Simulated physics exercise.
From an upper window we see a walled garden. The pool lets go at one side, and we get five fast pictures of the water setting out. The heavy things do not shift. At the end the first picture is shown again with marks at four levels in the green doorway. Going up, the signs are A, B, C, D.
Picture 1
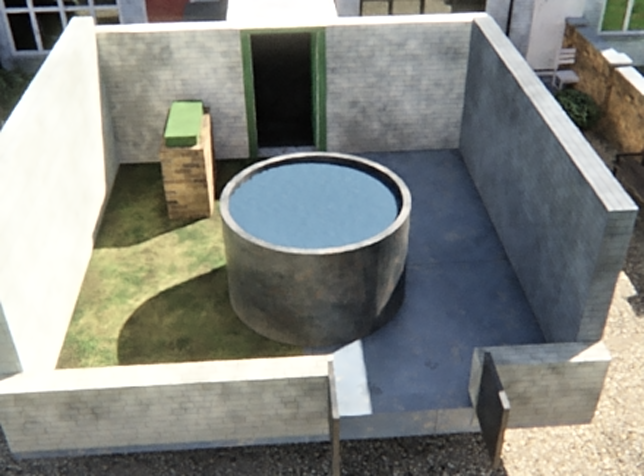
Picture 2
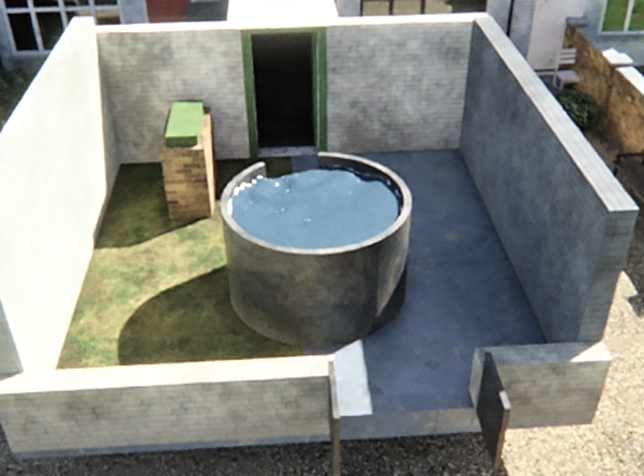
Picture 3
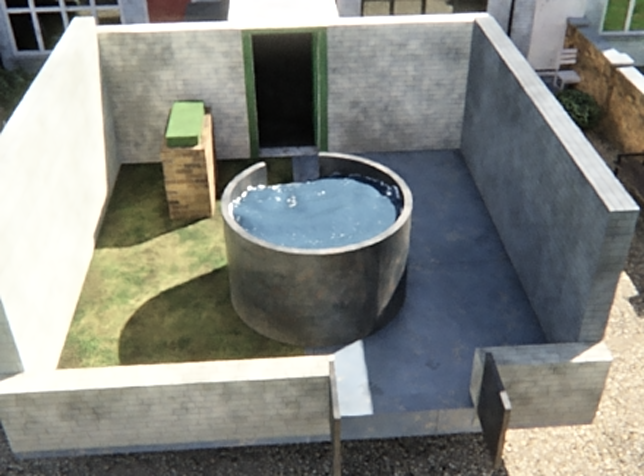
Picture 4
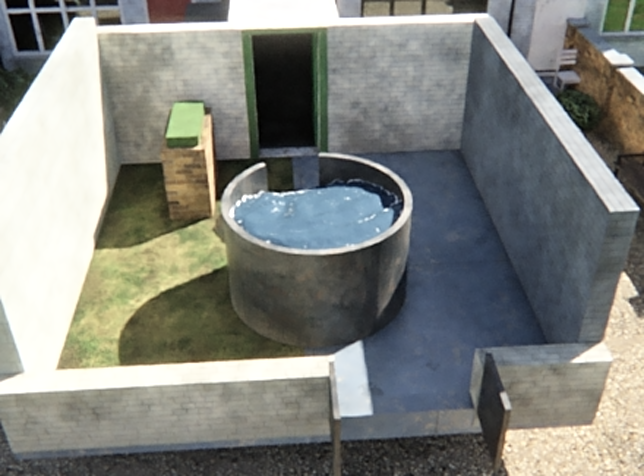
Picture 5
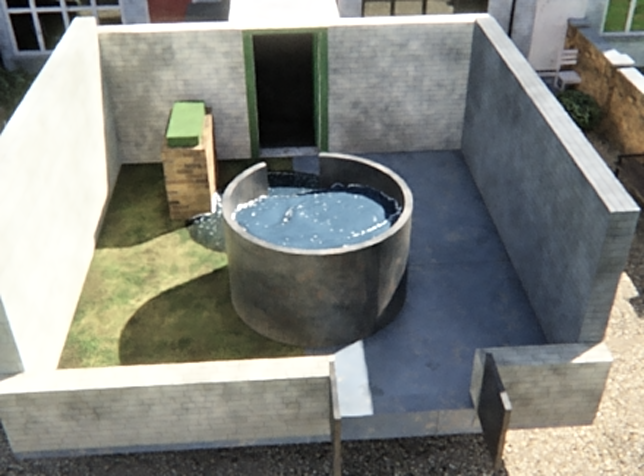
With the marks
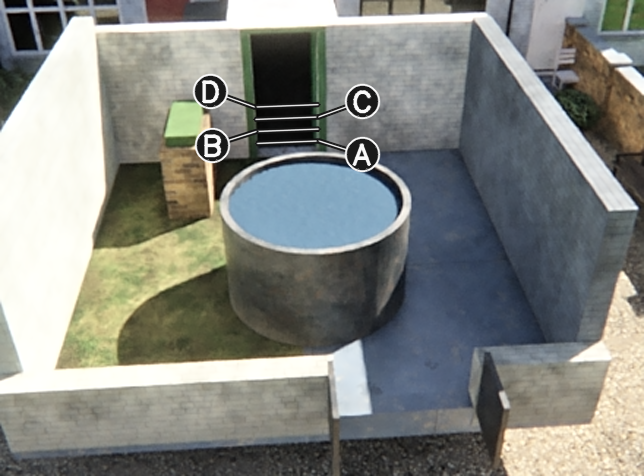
A round, dark grey pool brimming with blue water stands in the middle of a walled garden, seen from an upper window. Behind it is a green-framed doorway, with a green-topped brick block and grass to the left, grey paving to the right and an open gate in front. As the view stays still, a gap appears in the pool's back rim, the water ripples and sinks, and some emerges on the grass beside the block.
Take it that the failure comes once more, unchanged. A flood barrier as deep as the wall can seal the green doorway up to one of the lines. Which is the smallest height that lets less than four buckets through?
The answer is line B.
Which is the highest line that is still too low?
Here it is line A.
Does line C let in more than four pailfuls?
No, not at all.
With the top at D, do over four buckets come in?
No.
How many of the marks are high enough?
Three.
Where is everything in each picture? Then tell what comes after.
The first picture shows water in the pool at rest, its middle at (315, 204); foot of the green doorway at (288, 156); open gate at (404, 348).
In the second picture, water covers 1 % of the ground, its front hidden from here.
In the third picture, water covers 4 % of the ground, its front hidden from here.
In the fourth picture, water covers 8 % of the ground, its front hidden from here.
In the fifth picture, 15 % of the ground under water, visible out to (250, 175).
In white, A at (288, 142); B at (287, 130); C at (287, 118); D at (286, 105); from the bottom up A, B, C, D.
If A is chosen, some 20 bucketfuls get in.
If B is chosen, a bucket or two gets in.
If C is chosen, nothing gets over.
If D is chosen, nothing gets over.
